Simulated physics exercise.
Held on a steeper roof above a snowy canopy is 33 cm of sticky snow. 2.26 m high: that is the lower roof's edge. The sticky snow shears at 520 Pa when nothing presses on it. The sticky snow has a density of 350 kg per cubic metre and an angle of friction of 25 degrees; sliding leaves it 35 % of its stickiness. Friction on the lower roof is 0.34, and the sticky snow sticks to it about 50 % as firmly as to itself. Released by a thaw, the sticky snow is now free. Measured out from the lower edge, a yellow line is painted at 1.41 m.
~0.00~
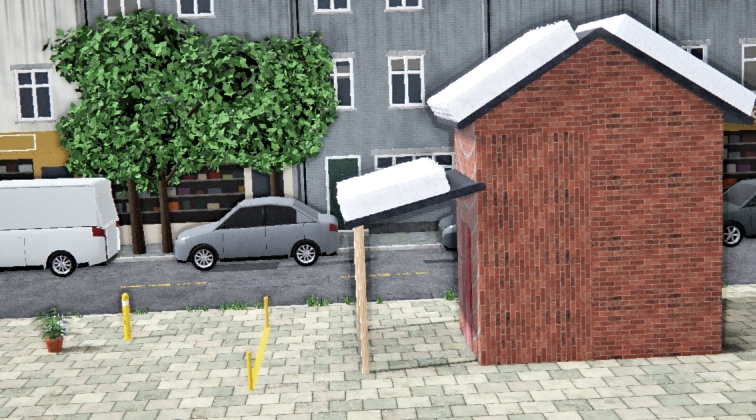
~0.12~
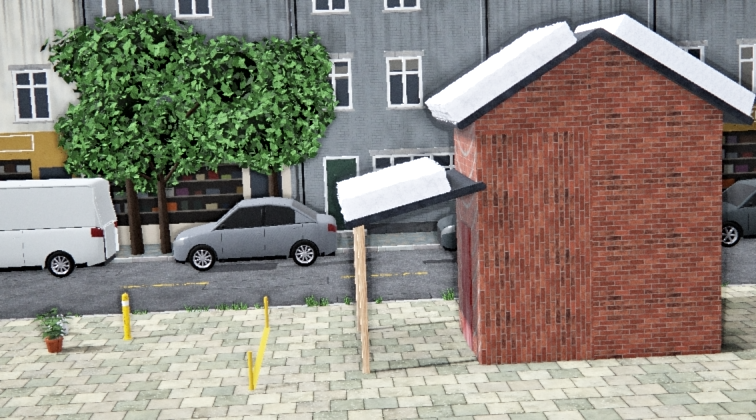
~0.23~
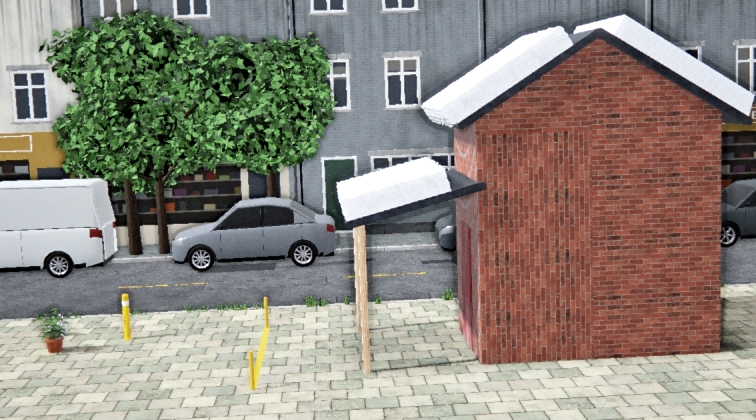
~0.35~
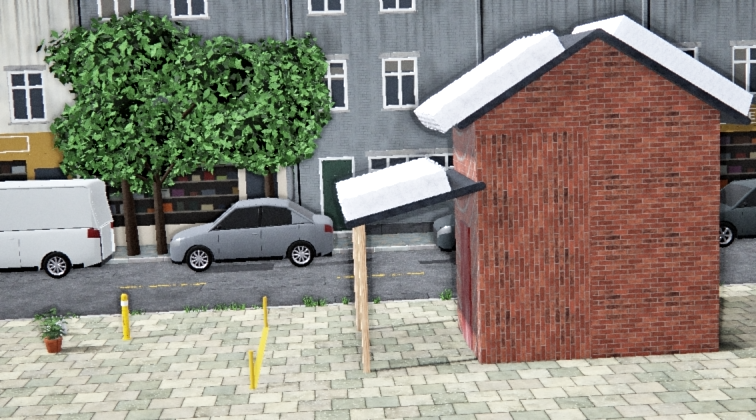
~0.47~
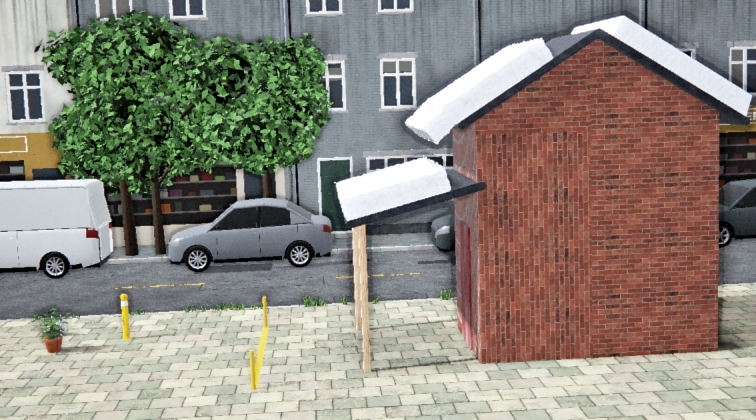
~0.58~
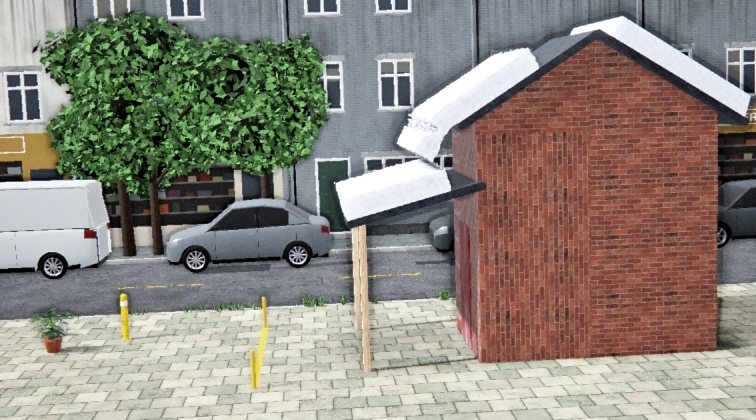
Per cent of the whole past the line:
37 out of 100.
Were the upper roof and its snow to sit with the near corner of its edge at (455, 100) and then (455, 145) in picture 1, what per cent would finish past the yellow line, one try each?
Around 45 percent, then around 20 percent.
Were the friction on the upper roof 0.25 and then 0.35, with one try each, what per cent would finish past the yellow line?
First some 30 %, after that some 25 %.
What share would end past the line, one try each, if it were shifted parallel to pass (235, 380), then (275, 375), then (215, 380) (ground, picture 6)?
Respectively 30, 45 and 25 percent would end past it.
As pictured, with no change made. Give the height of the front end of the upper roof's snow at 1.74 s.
Close to 0.2 metres, I reckon.
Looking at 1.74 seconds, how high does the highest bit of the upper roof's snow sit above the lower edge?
Roughly 0.7 m.
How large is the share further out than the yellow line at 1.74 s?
10 %.
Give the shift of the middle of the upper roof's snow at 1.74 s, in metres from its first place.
3.8 m.
After 1.11 s, none is below the lower edge and 0 % is past the line.
After 1.74 s, 47 % is below the lower edge and 9 % is past the line.
After 2.37 s, 69 % is below the lower edge and 37 % is past the line.
After 3.00 s, 69 % is below the lower edge and 37 % is past the line.
After 3.40 s, 69 % is below the lower edge and 37 % is past the line.
